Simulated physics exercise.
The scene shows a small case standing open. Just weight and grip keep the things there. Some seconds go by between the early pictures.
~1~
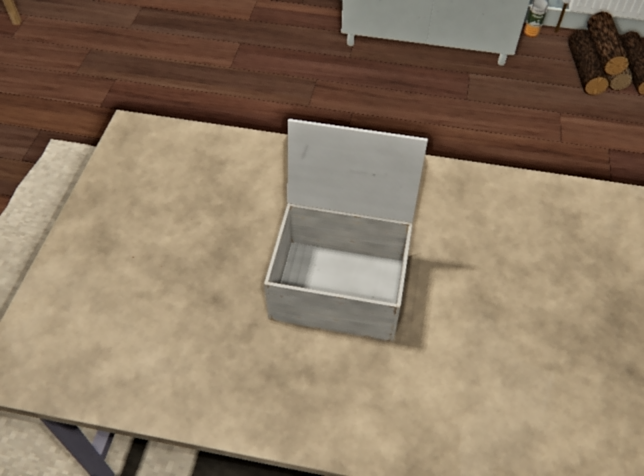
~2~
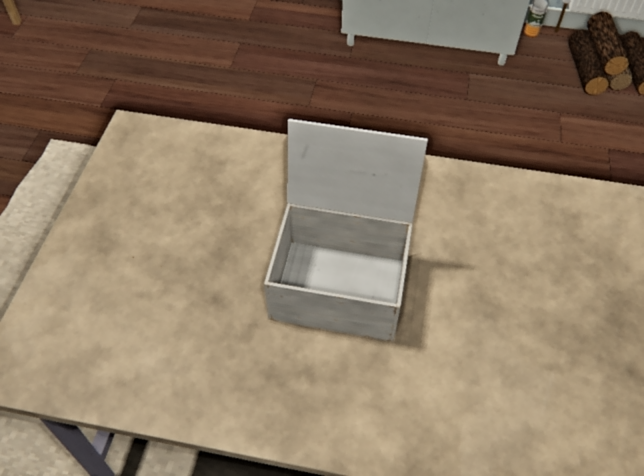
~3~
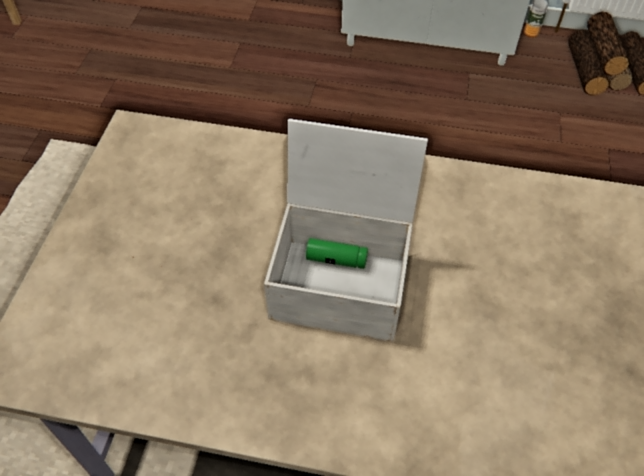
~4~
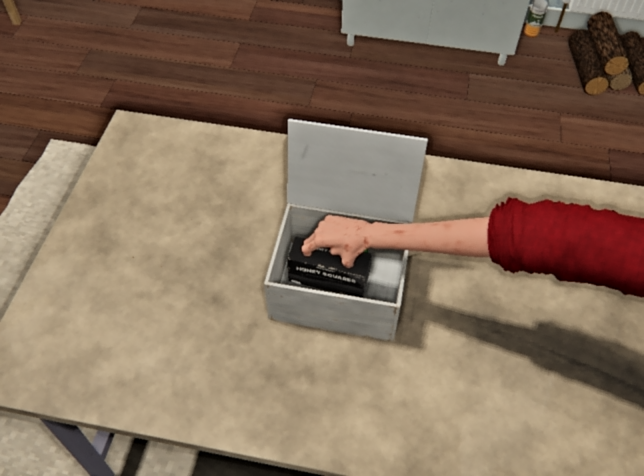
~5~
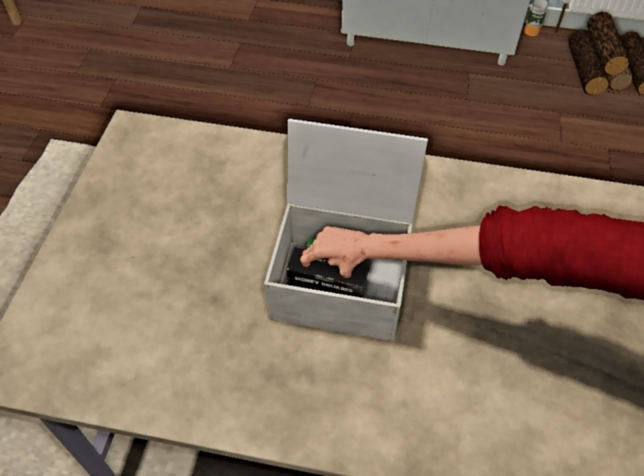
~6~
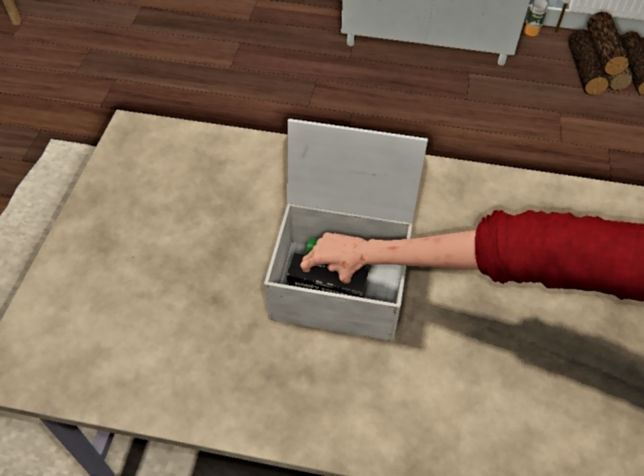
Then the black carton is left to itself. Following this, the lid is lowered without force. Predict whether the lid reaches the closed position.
Ah, the box is closed after all.
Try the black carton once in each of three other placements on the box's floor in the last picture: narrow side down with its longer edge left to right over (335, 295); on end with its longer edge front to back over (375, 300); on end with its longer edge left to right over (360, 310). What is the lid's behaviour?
With the first placement it settles down; with the second it remains raised; with the third it remains raised.
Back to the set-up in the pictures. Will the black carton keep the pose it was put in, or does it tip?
Looking at the last picture, it is left as set.
Then, 1.40 s later than the last frame, lid 72° above the rim.
Then, 2.00 s later than the last frame, lid 30° above the rim.
When it is over, lid shut; both as before. End places, in pixels of the last picture, black carton near (327, 283).
